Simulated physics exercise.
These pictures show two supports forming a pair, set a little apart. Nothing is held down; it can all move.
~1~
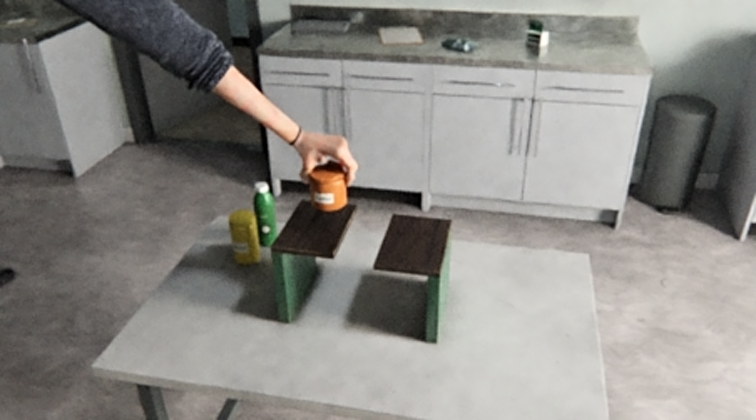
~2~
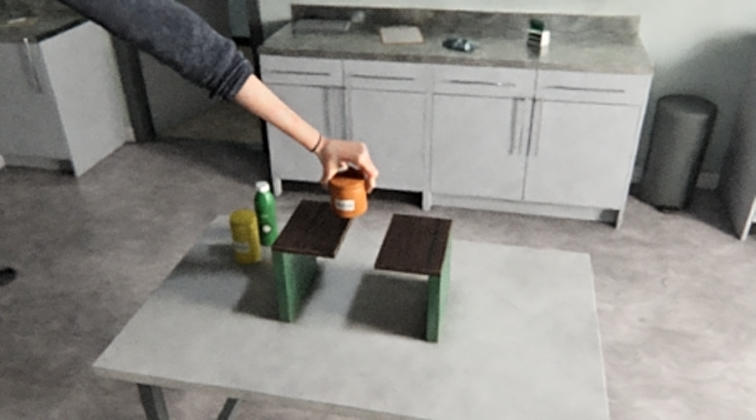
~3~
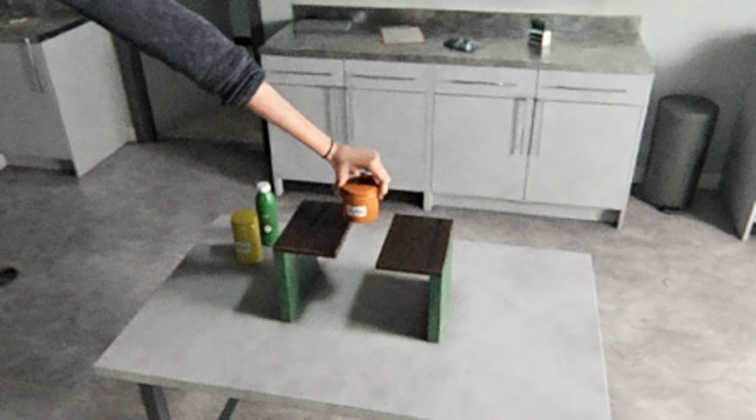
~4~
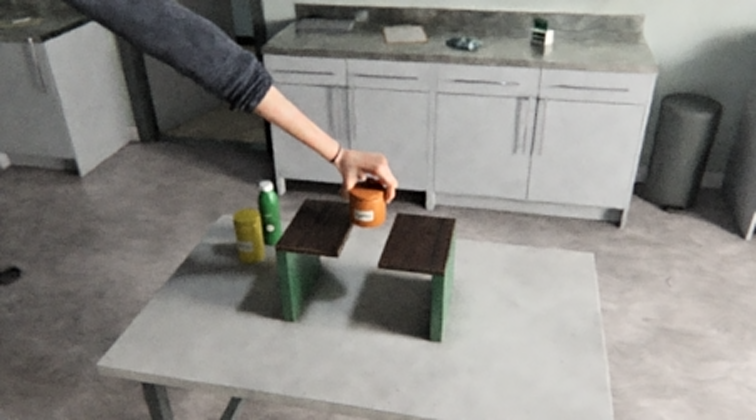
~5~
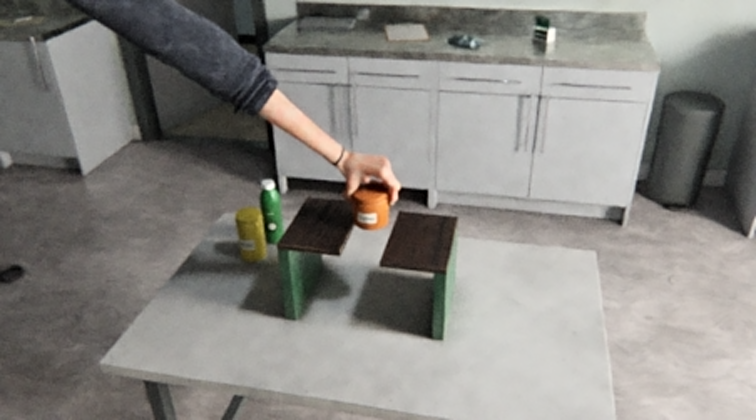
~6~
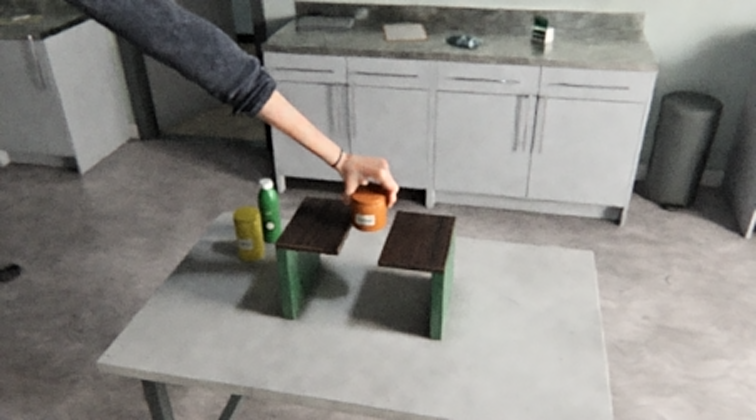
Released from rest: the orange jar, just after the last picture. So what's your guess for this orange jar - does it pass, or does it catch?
It gets down.
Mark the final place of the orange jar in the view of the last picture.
It ends up near (371, 288).
Then, 0.32 s after the last picture, orange jar slid well along near (371, 285).
Then, 0.66 s after the last picture, orange jar slid well along near (371, 288).
At rest, moved from the start, orange jar; the other 2 in place. Seen from the same camera at the end, orange jar near (371, 288). The jar drops through.
